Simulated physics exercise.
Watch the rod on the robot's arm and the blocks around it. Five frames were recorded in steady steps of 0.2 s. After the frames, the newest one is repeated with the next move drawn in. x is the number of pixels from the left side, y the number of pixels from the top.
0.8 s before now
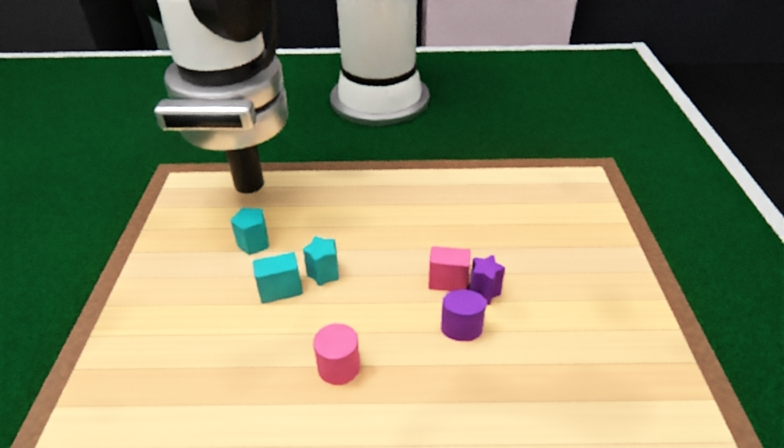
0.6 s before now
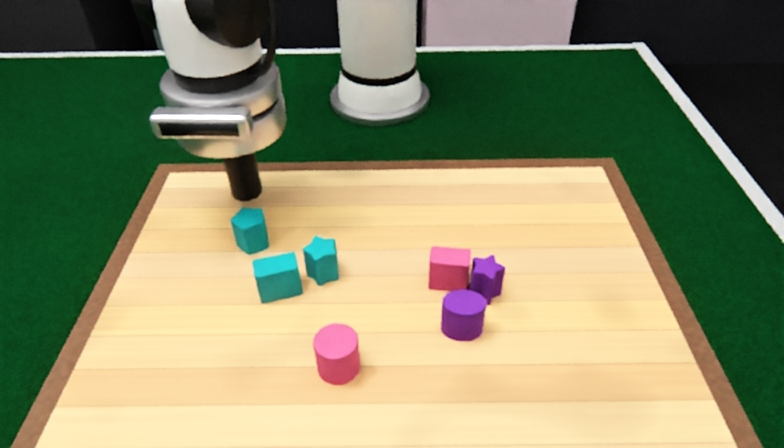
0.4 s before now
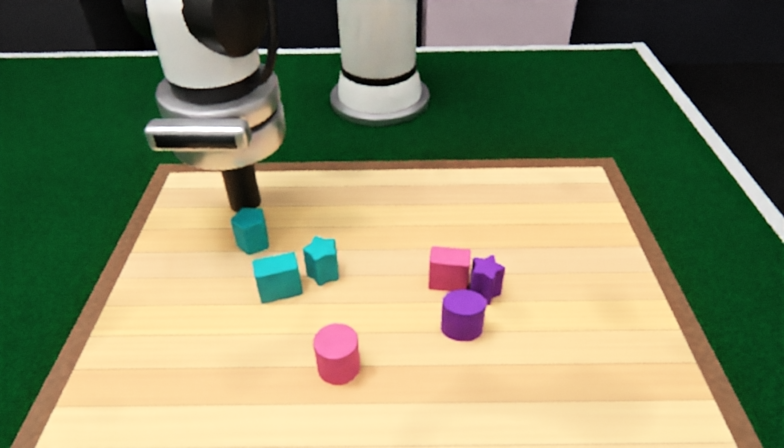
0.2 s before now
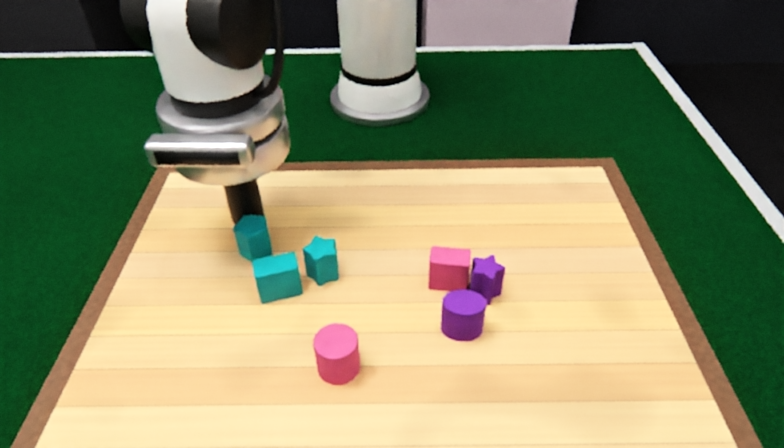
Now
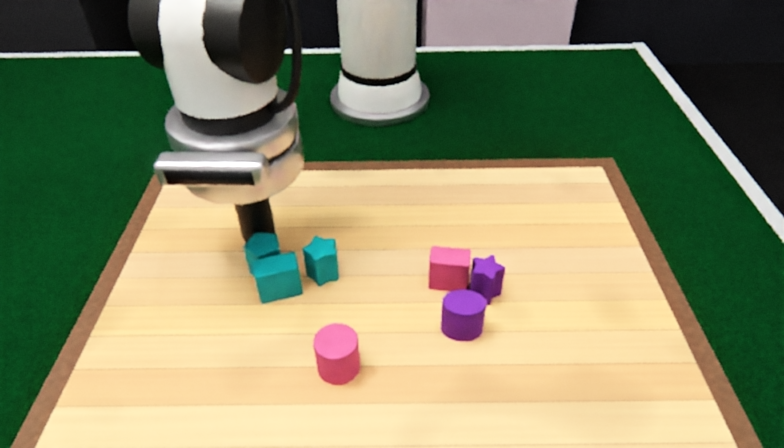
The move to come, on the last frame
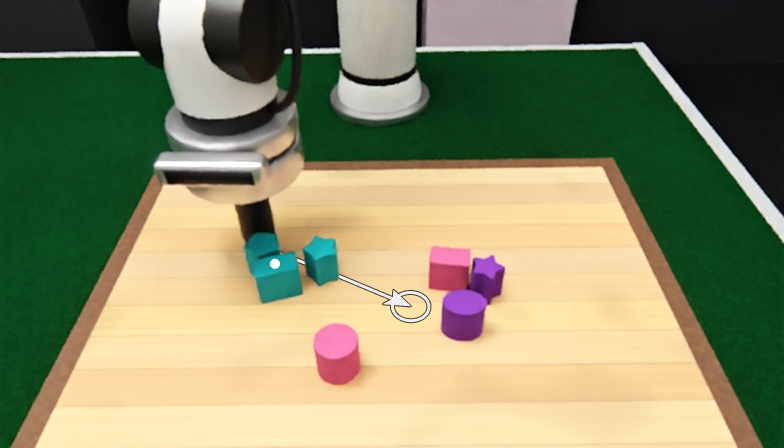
On a pale wooden board edged in brown and set on a green surface, a robot arm is seen from a fixed, raised view facing it. Three turquoise blocks sit at left, a pink cylinder at lower centre, and a pink block beside two purple ones at right. The arm's dark rod moves slightly toward the viewer, then pushes the rearmost turquoise block forward and slightly right, up against the oblong one.
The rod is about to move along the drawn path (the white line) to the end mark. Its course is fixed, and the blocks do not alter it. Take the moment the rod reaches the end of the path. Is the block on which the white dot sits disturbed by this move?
The block on which the white dot sits changes place.
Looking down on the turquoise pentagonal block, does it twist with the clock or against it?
My prediction: CW.
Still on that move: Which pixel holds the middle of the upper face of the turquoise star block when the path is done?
It should be at (436, 298) by then.
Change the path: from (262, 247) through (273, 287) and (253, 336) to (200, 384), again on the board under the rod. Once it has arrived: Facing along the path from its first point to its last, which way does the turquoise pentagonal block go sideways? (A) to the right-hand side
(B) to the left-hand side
It's B.
The drawn path runs straight from (262, 247) to (411, 306); the dot is on the turquoise oblong block.
The first path, step by step. One third of the way, rod (307, 252); turquoise pentagonal block (269, 252), turned 25° clockwise; turquoise oblong block (275, 273); turquoise star block (329, 250).
Two thirds of the way, rod (357, 271); turquoise pentagonal block (269, 252), turned 25° clockwise; turquoise oblong block (275, 273); turquoise star block (382, 271).
At the end, rod (411, 293); turquoise pentagonal block (269, 252), turned 25° clockwise; turquoise oblong block (275, 273); turquoise star block (436, 298), turned 20° clockwise; purple elliptical block (473, 307), turned 20° anticlockwise; purple star block not moved.
